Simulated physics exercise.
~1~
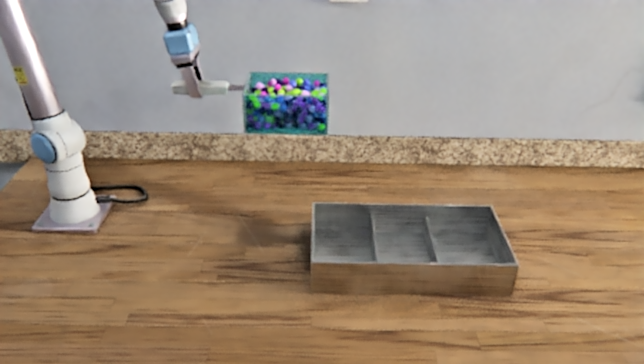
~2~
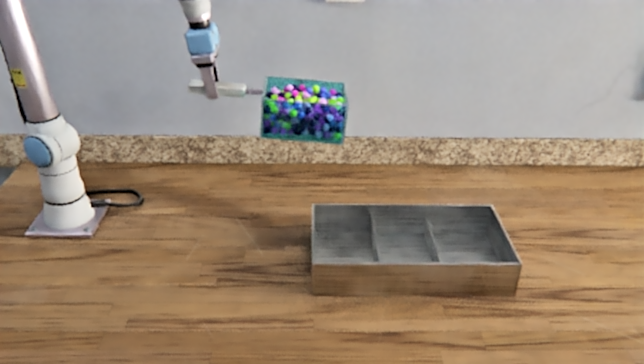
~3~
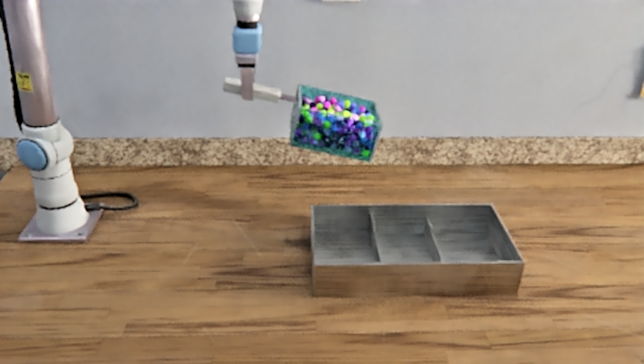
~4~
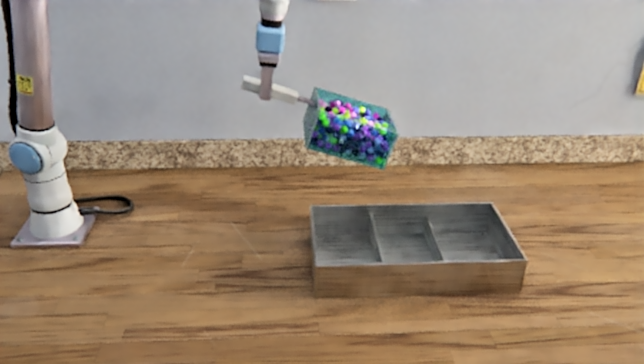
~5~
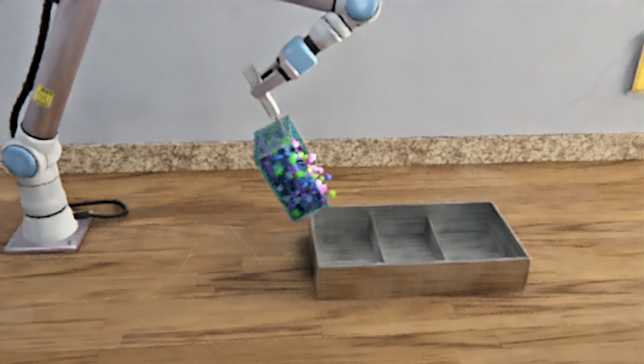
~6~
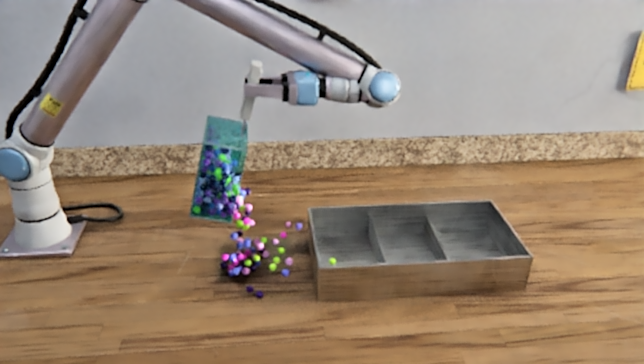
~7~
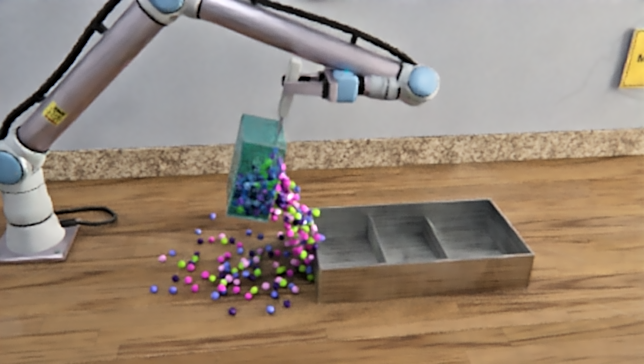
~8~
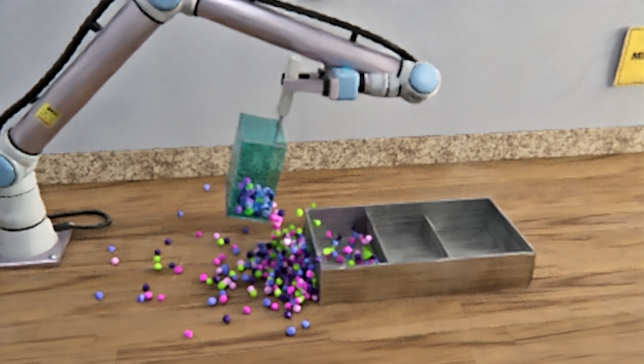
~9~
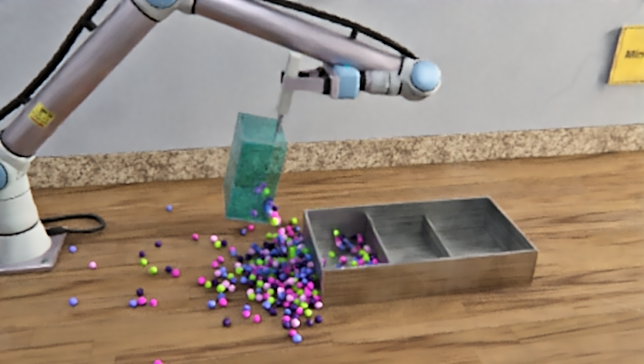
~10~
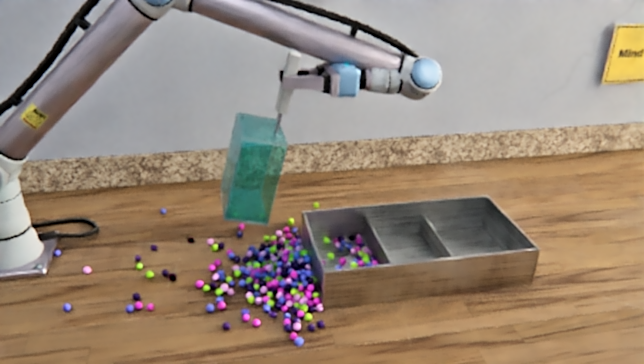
At the start, a robot arm holds a clear, teal-tinted box full of small colorful balls above a wooden table, to the upper left of a grey tray with three compartments. The arm carries the box right and lowers it, tilting it gradually. It then swings the box back left while tipping it steeply, and balls spill onto the table short of the tray. The box shifts right again, still pouring, and some balls drop into the left compartment. Finally the box hangs empty, with most balls scattered and heaped on the table beside the tray.
